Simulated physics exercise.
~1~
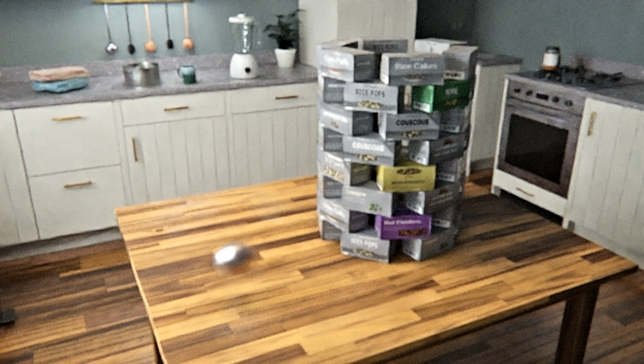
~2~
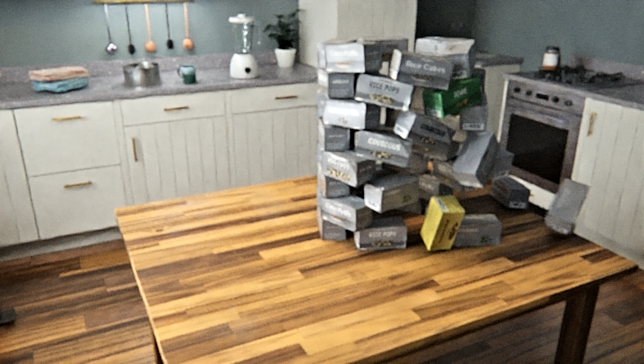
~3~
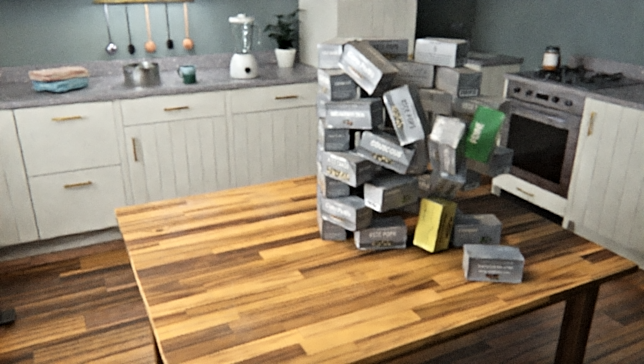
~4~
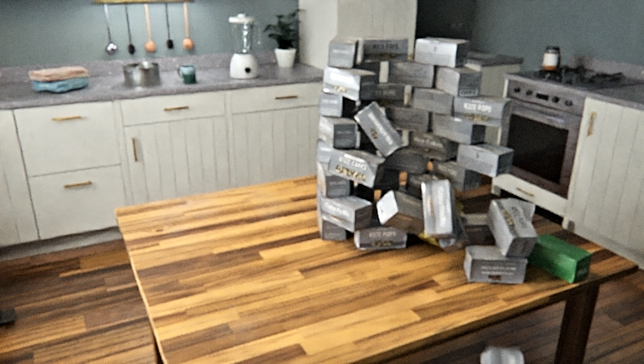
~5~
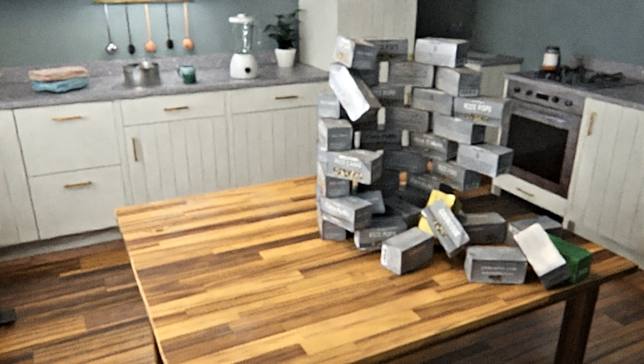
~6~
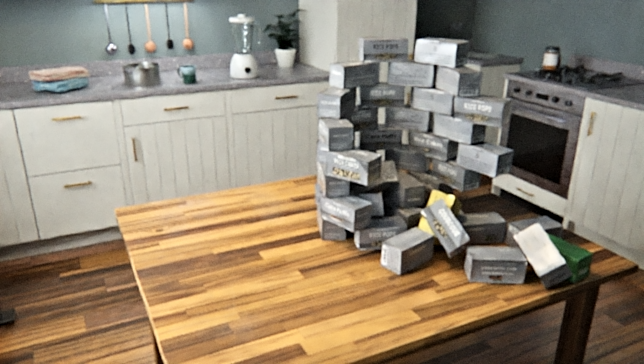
A shiny steel ball flies low over a striped wooden table in a kitchen, seen from slightly above, toward a round, gapped tower of grey packets with one green, one yellow and one purple. It strikes the lower part of the tower, and the near right side bursts loose while the purple packet disappears from view. The yellow packet tips up, and grey packets slide and tumble down. The green one drops to the table's right side. More packets topple from the front, leaving the back and left standing around a heap, with yellow partly buried and green at the right.
